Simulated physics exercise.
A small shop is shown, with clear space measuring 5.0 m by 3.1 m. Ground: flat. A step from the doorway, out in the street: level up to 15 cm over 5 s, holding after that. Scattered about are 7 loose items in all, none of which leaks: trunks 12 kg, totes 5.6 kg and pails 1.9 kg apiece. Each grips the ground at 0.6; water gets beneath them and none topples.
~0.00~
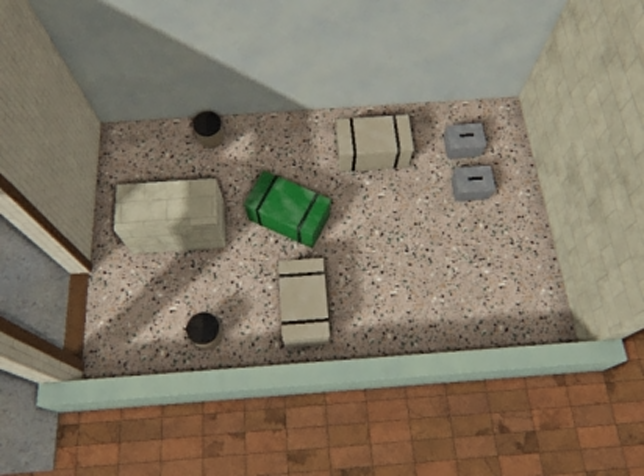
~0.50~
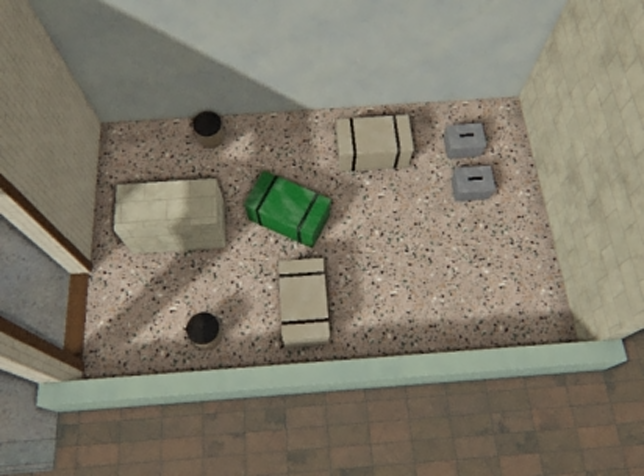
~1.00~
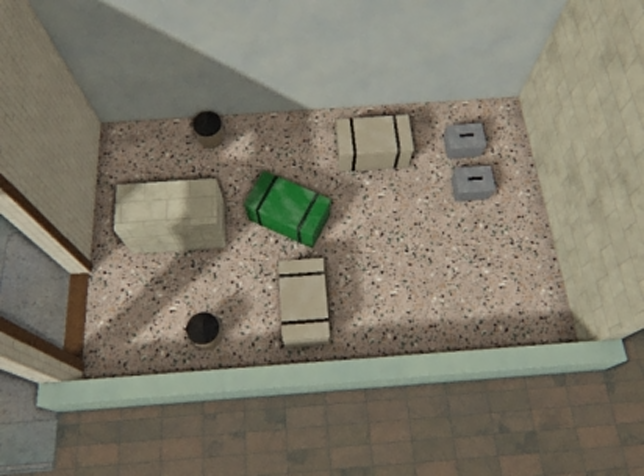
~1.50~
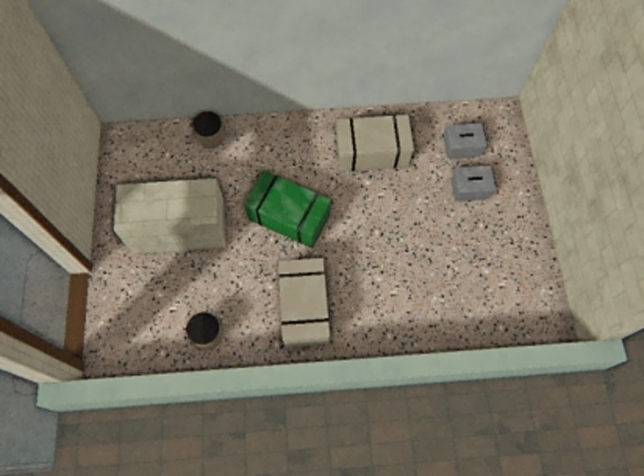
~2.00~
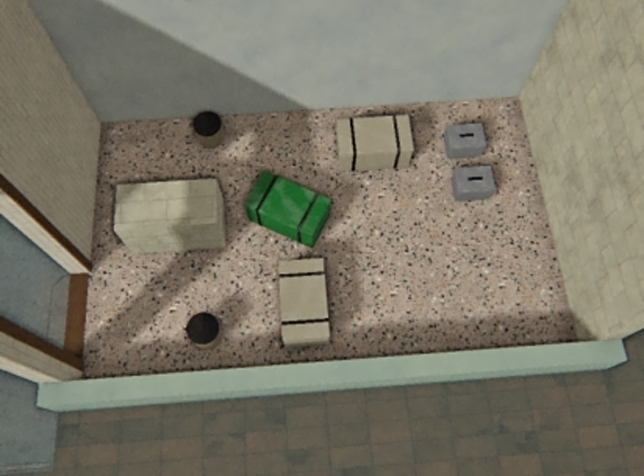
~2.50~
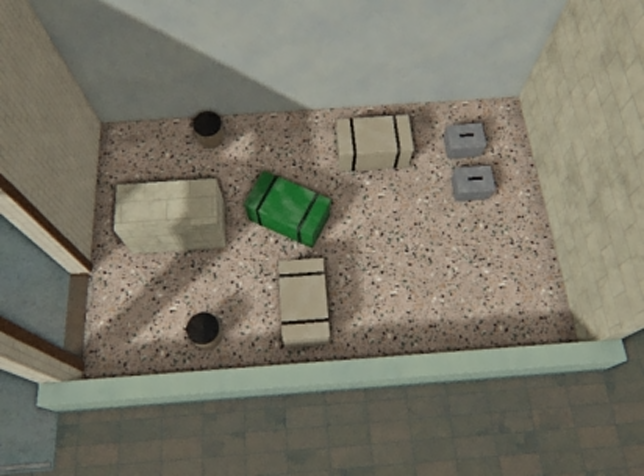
A green trunk with dark straps sits askew near the middle of a small, speckled-floored shop, seen from high above by a still camera. Around it rest a pale block at left, two strapped cream cases, two grey boxes at upper right and two dark round pails. Nothing inside shifts, while the reddish-brown paving outside the pale green sill turns dull grey-brown, then slightly darker and greener.
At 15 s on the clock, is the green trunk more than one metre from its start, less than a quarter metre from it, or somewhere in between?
It is less than a quarter metre away.
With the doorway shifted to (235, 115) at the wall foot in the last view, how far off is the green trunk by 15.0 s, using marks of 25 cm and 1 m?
As for the green trunk, it winds up a long way off.
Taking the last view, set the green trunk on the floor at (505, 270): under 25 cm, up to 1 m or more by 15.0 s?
Well, it gets shoved far.
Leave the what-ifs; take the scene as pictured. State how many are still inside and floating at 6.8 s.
Count: 1.
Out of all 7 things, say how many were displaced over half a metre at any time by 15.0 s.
The answer here is 4.
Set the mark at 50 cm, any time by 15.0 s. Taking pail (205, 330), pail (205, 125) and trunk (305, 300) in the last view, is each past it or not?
Going one by one, I get beyond, below and beyond.
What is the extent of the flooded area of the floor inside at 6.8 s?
That flooded area is roughly 6.5 m2.
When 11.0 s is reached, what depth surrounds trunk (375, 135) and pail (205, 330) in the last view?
Roughly 1 and 9 cm.
After 3.5 s the green trunk is near (287, 202), 0.0 m from its start, aground; 0 afloat.
After 6.8 s the green trunk is near (287, 202), 0.0 m from its start, aground; 1 afloat.
After 11.0 s the green trunk is near (288, 201), 0.0 m from its start, aground; 3 afloat.
After 15.0 s the green trunk is near (288, 202), 0.0 m from its start, afloat; 7 afloat.
